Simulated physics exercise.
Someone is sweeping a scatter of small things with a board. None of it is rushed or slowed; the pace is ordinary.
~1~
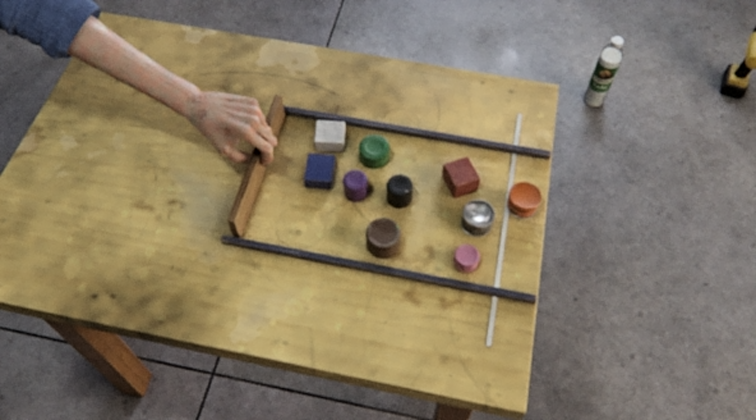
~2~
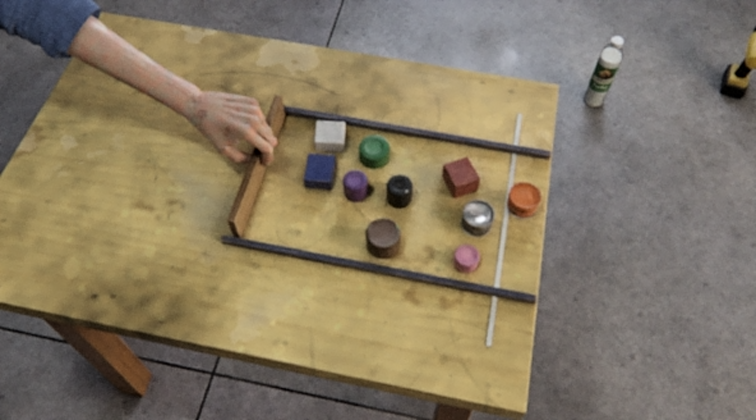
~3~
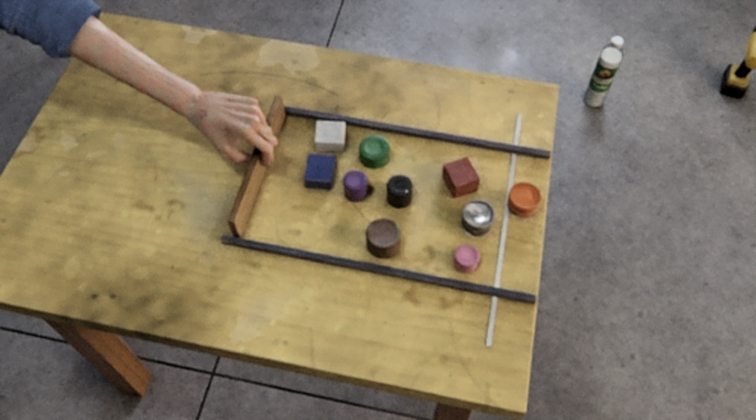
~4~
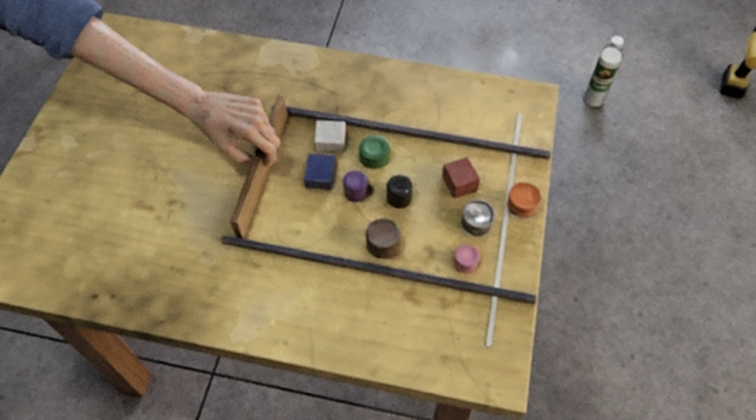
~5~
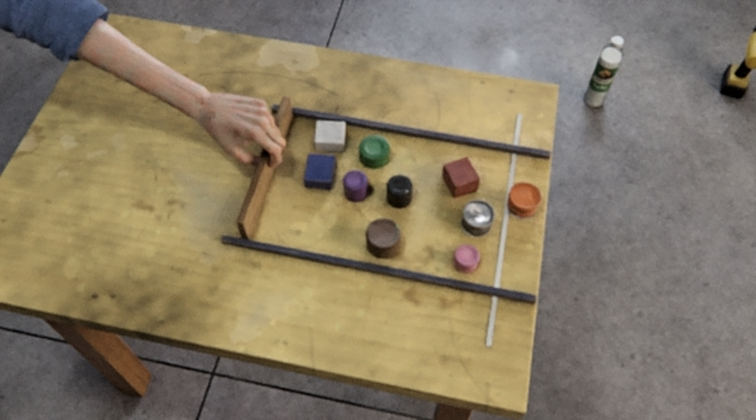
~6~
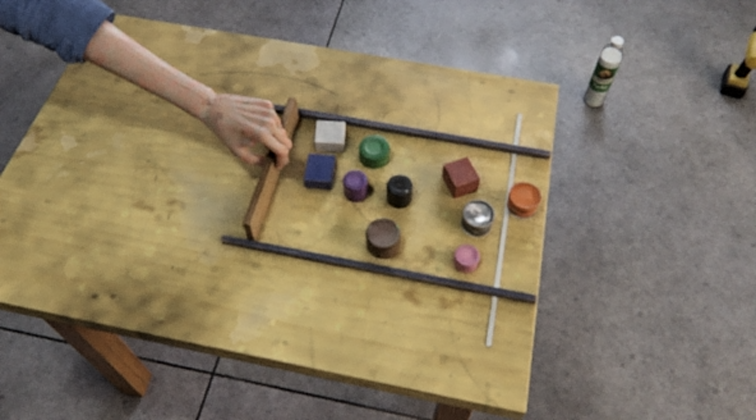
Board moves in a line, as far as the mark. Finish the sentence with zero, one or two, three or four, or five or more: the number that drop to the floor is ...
The number that drop to the floor is five or more.
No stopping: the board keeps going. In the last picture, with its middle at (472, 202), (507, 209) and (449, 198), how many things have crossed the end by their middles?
First 1, next 7, last 0.
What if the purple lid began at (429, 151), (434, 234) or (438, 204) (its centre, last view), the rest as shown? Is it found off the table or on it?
Try by try, it drops away, then stays put, then stays put.
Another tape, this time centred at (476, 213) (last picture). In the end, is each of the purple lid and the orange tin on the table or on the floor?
Purple lid: Still there. Orange tin: Over the edge.
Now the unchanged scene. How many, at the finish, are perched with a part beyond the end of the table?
It would come to 0.
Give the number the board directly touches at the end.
Contact count: 3.
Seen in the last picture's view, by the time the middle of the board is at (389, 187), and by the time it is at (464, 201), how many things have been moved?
Tally: 7; 10.
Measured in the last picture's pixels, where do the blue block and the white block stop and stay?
Middles: Around (521, 209) and around (528, 171).
Soon after, none off yet; orange tin at rest near (523, 201); grey tin at rest near (478, 219); pink lid at rest near (466, 259).
In the end, the number that fall off is five or more; gone, purple lid, green lid, black lid, red block, pink lid, grey tin and orange tin.
